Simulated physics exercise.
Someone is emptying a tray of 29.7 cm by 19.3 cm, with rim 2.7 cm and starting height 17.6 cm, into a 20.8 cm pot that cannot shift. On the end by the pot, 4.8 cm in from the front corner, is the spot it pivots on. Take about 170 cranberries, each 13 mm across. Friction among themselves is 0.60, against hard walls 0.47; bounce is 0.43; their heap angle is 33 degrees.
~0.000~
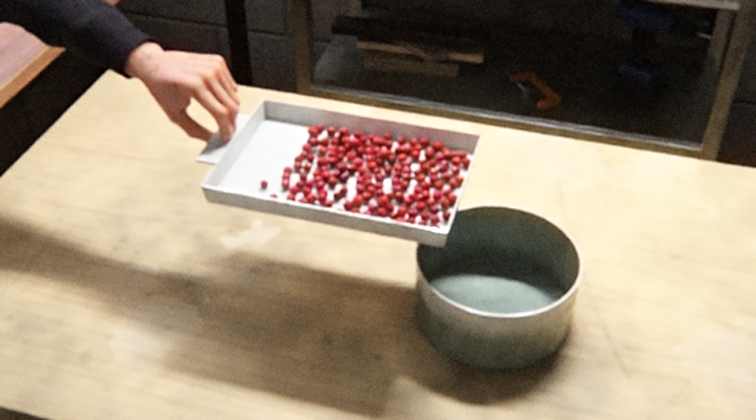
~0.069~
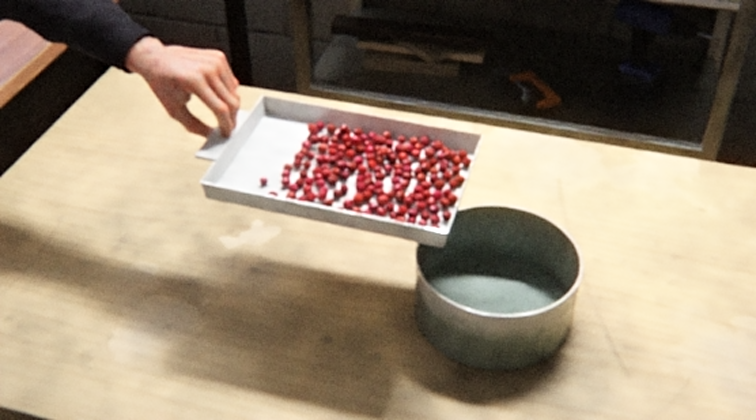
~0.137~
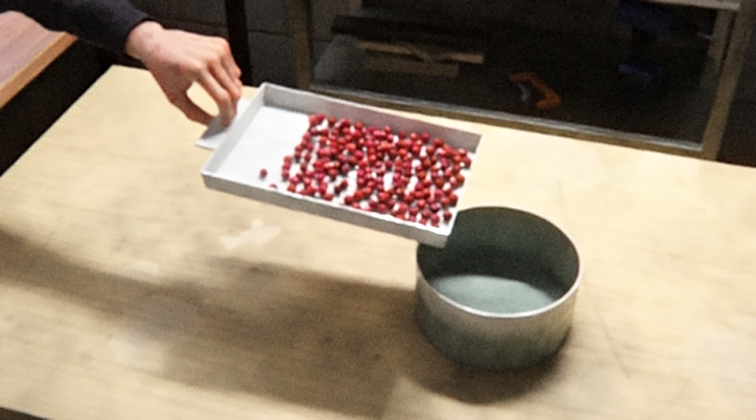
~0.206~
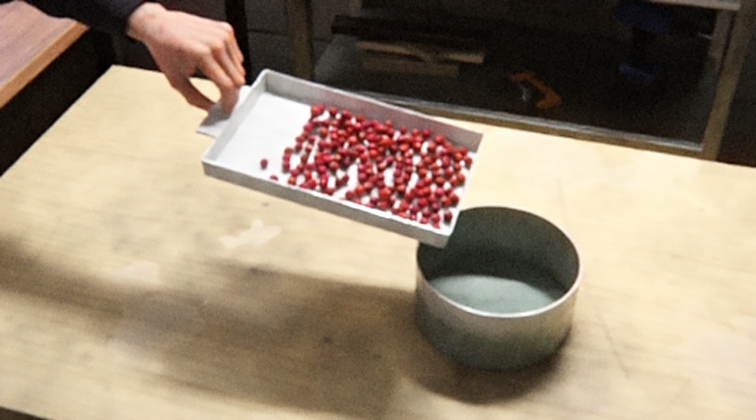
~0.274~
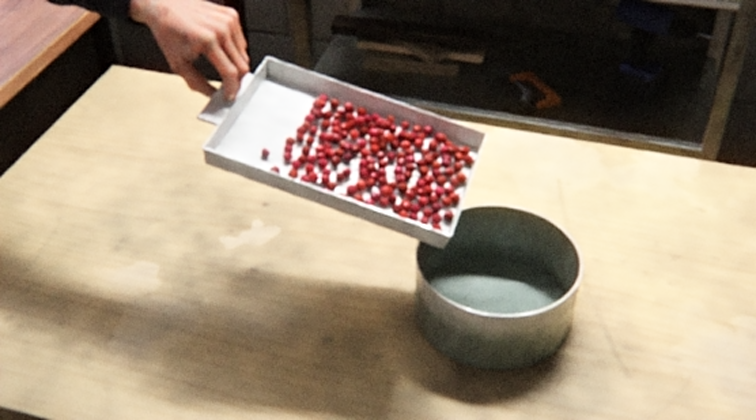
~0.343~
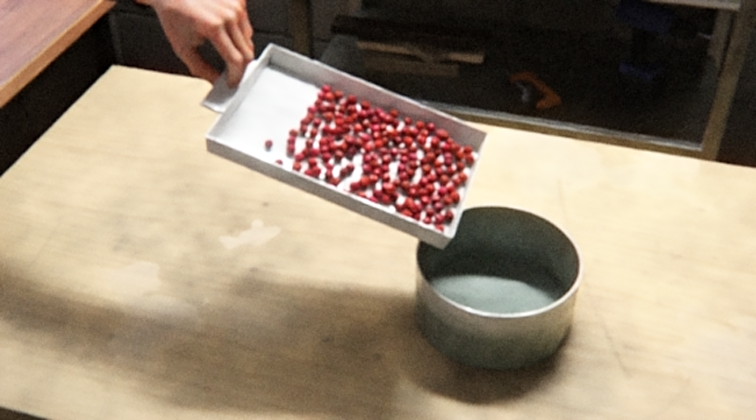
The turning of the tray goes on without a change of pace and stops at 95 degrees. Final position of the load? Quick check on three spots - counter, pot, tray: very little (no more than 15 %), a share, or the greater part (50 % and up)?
Counter - very little; pot - the greater part; left on the tray - very little.
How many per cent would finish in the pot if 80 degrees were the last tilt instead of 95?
I'd expect some 0 per cent in the pot.
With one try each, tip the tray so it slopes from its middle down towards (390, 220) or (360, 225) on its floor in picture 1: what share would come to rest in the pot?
First try: About 40 percent; second try: About 10 percent.
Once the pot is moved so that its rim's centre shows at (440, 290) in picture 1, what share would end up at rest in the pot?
Share in pot at that spot: Some 50 in a hundred.
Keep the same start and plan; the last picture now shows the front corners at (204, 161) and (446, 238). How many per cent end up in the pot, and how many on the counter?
Pot 35; counter 60.
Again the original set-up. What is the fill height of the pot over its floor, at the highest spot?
I'd say near 3.5 centimetres.
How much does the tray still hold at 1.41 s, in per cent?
I'd put it at roughly 100 per cent.
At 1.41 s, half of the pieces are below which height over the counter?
Roughly 26 centimetres.
After 0.99 s, tilt 53 degrees; the tray holds 100 %, the pot 0 %.
After 1.41 s, tilt 78 degrees; the tray holds 100 %, the pot 0 %.
Then, at 1.92 s, tilt 95 degrees; the tray holds 60 %, the pot 5 %.
By 3.0 s all is still; counter 10 %, pot 90 %, tray 0 %.
